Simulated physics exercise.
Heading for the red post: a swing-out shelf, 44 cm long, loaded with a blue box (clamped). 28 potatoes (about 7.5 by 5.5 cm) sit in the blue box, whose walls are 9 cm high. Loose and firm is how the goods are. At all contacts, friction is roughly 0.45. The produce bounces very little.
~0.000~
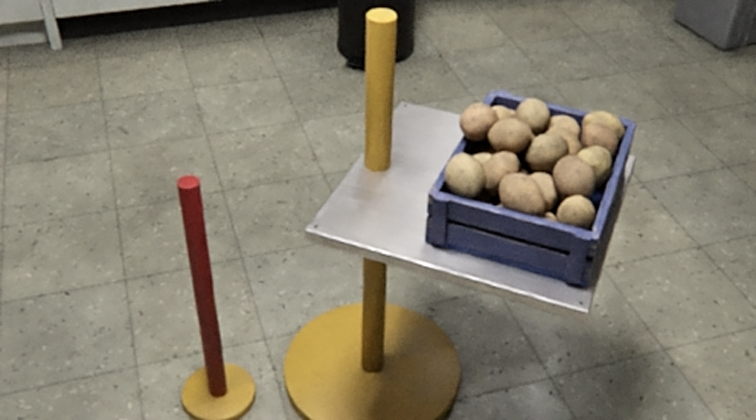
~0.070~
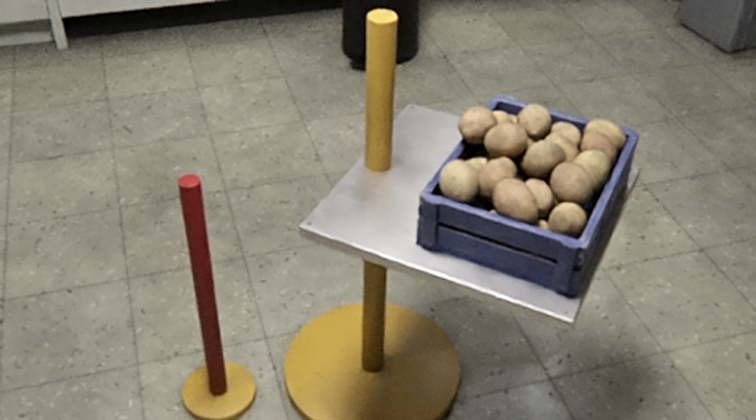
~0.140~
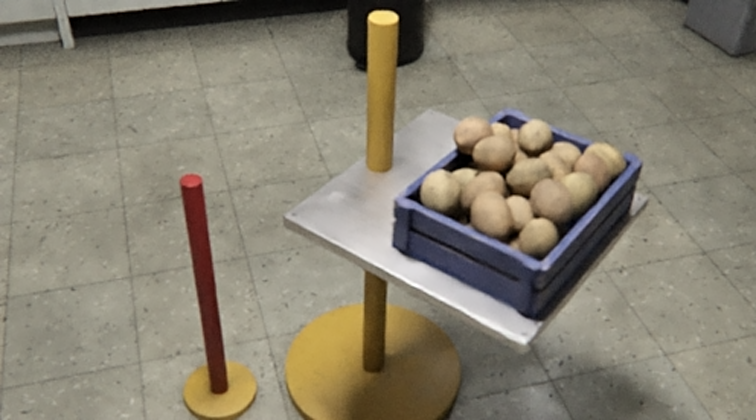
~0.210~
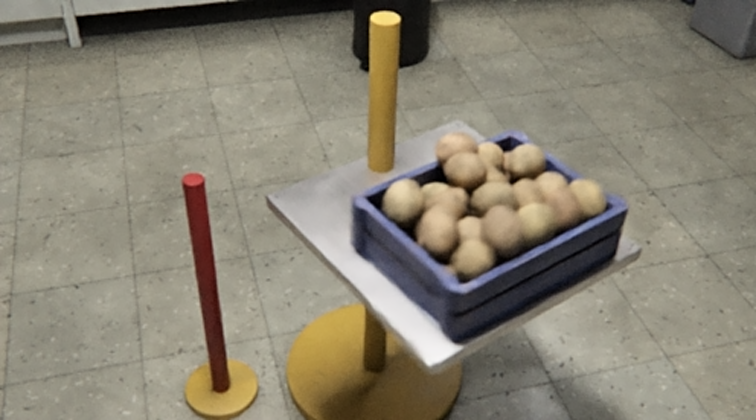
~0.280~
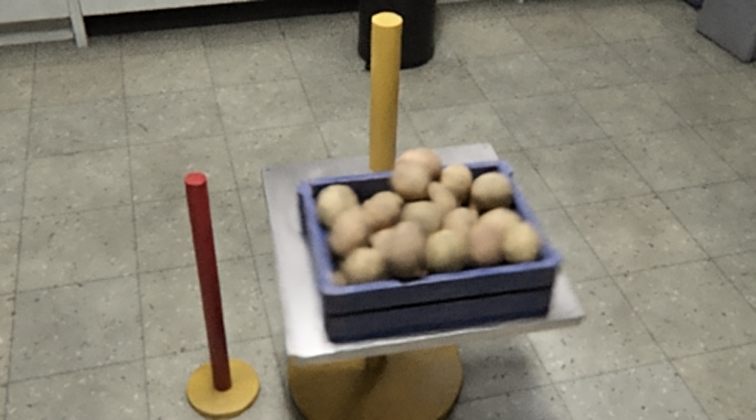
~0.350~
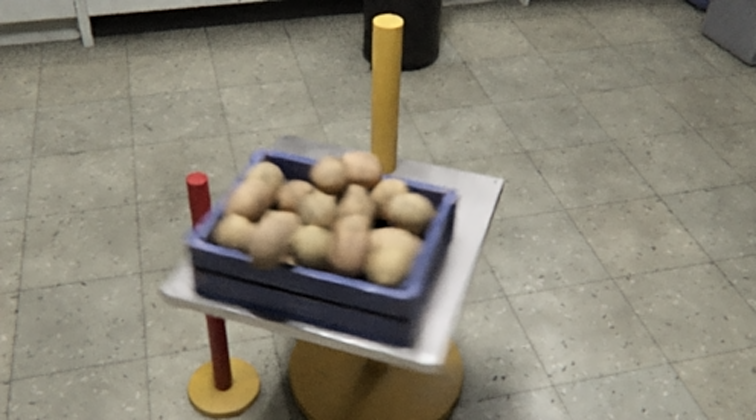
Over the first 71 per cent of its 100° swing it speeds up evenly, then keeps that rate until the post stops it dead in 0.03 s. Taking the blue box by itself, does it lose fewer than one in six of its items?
No, more than one in six.
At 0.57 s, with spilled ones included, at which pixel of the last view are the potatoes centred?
In the last view they're centred near (245, 190).
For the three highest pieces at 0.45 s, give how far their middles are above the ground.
About 76 cm up, on average.
After 0.37 s, it reaches the stop.
After 0.45 s, 1 of 28 out of the blue box.
After 0.57 s, 4 of 28 out of the blue box.
After 0.79 s, 7 of 28 out of the blue box.
When it is over (at 1.23 s), 7 of 28 out of the blue box. Asked share, 7 of 28, 25 per cent.
